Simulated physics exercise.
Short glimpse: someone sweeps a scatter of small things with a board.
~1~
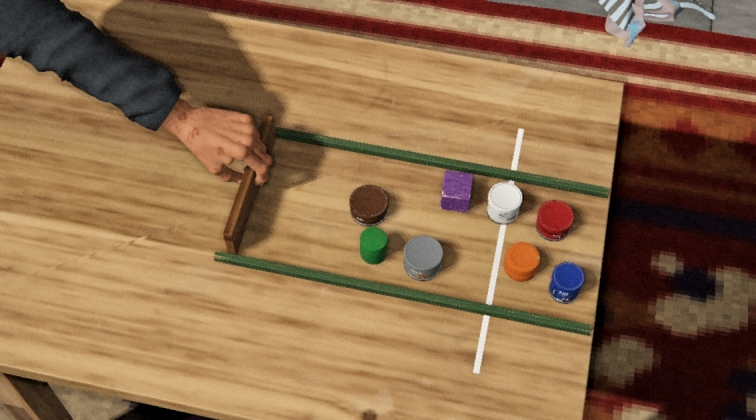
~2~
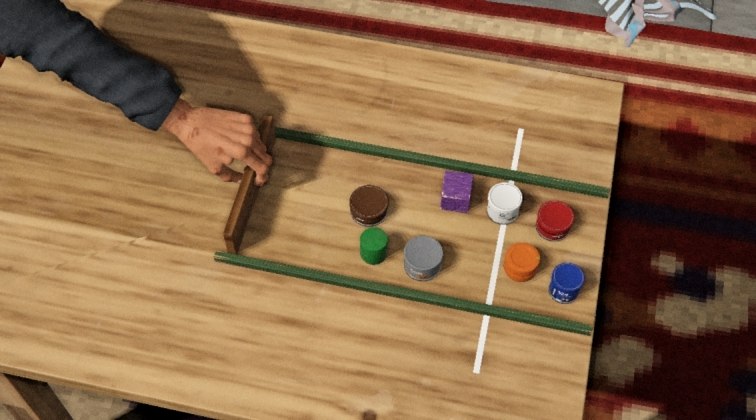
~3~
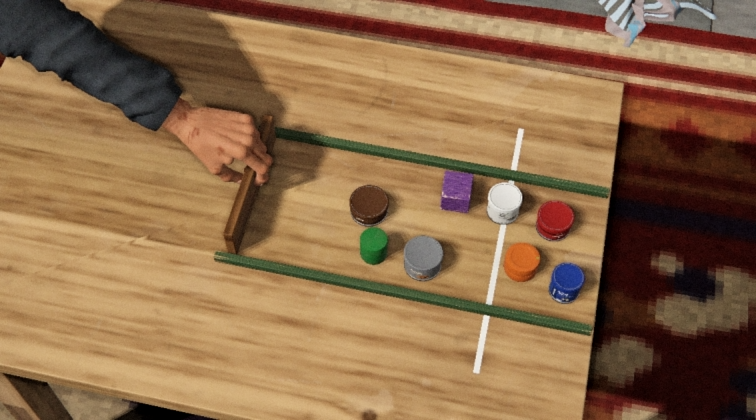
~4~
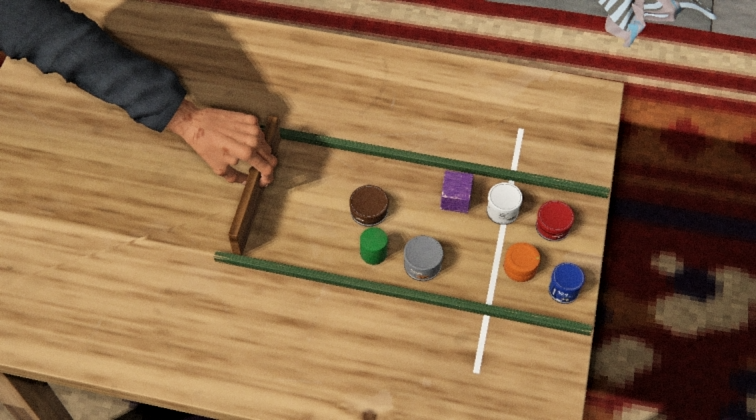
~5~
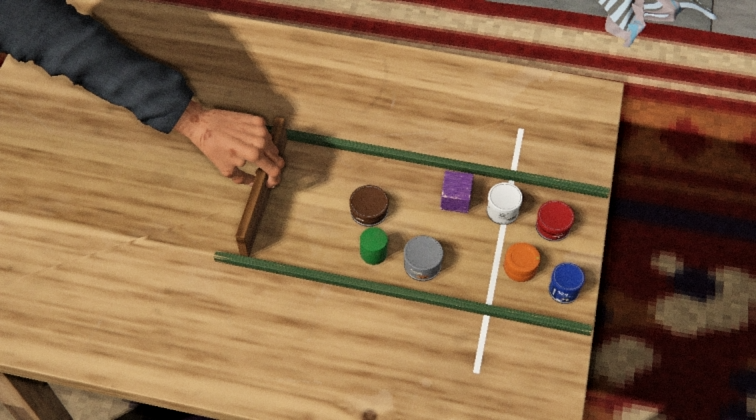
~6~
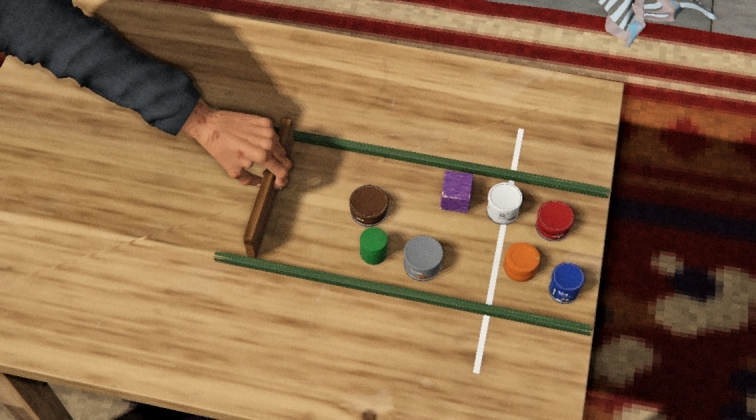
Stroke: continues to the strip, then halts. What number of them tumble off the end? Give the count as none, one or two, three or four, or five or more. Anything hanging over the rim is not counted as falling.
The count is none.
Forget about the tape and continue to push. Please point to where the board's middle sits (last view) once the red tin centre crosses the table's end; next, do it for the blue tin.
When the red tin crosses, the middle is near (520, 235); when the blue tin crosses, near (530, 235).
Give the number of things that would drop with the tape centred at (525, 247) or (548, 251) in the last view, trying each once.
Try 1: 0; try 2: 2.
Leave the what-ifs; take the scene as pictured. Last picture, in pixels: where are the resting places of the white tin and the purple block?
One ends up near (552, 213) and the other near (522, 203).
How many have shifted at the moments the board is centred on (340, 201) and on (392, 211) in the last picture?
It comes to 0 for the first spot, 3 for the other.
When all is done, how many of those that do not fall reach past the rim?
I make it 0.
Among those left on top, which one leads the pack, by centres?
It's the red tin that ends nearest.
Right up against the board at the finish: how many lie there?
That makes 3.
Soon after, none off yet; blue tin at rest near (566, 284); red tin at rest near (555, 221); orange lid at rest near (522, 262).
In the end, the number that fall off is zero.
